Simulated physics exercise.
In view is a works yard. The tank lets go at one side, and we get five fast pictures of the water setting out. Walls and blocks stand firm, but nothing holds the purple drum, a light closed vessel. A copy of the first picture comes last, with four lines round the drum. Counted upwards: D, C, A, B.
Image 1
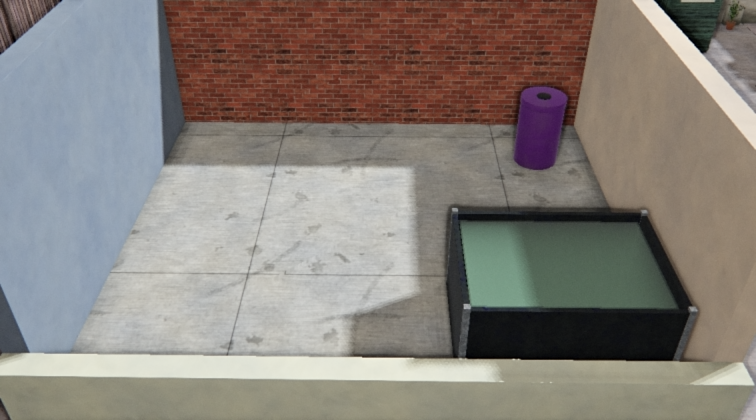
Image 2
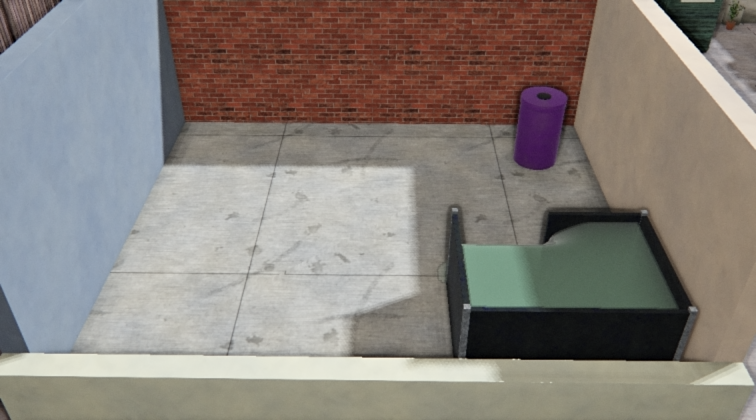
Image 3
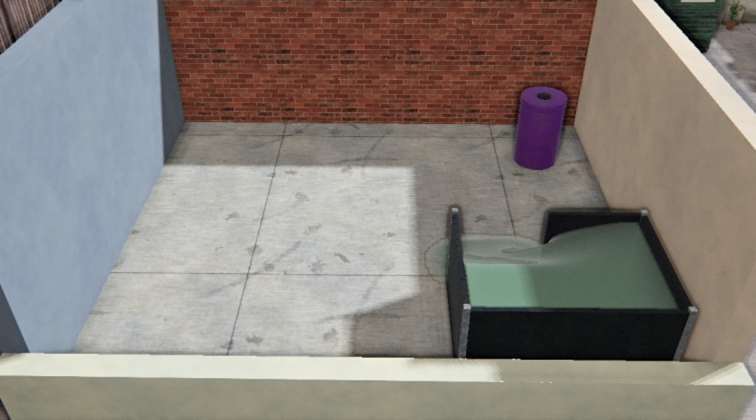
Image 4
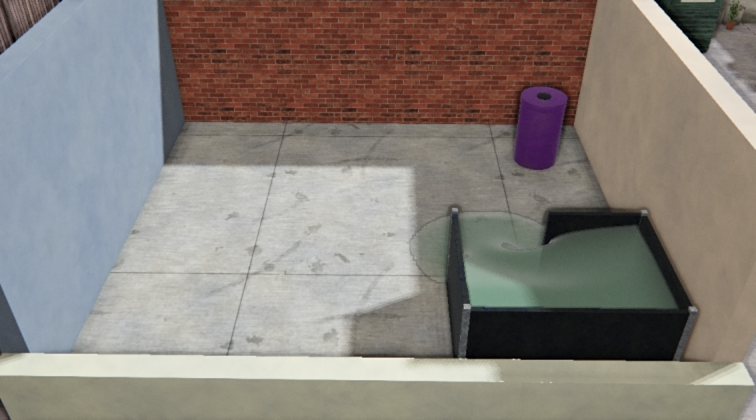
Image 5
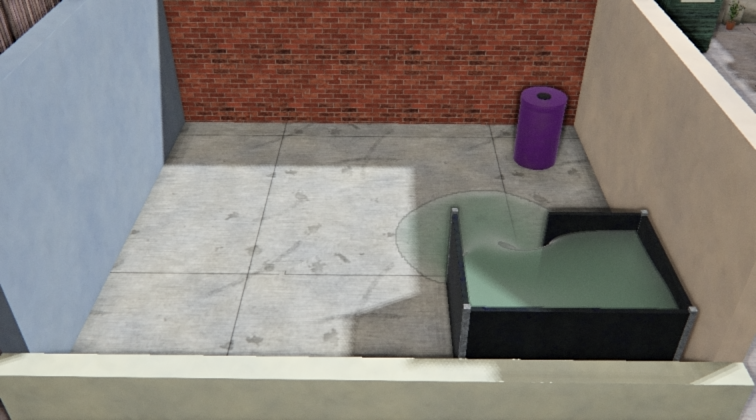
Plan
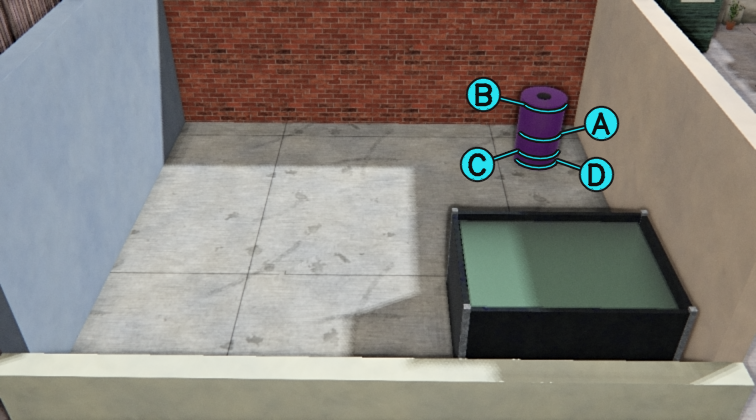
A black-walled tank opens at its back left, and green water spreads across the concrete.
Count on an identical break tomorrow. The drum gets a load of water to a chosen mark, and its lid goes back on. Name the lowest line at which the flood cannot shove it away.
I would pick level A.
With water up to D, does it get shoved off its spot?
Yes, it does.
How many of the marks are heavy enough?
Two.
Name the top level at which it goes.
C it is.
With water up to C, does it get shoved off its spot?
Yes, that goes wrong.
On the marked copy, A at (543, 140); B at (548, 111); C at (540, 158); D at (538, 167); from the bottom up D, C, A, B.
With A, it does not move.
With B, it does not move.
With C, it is pushed about twice its own width away.
With D, it is pushed about 3 times its own width away.
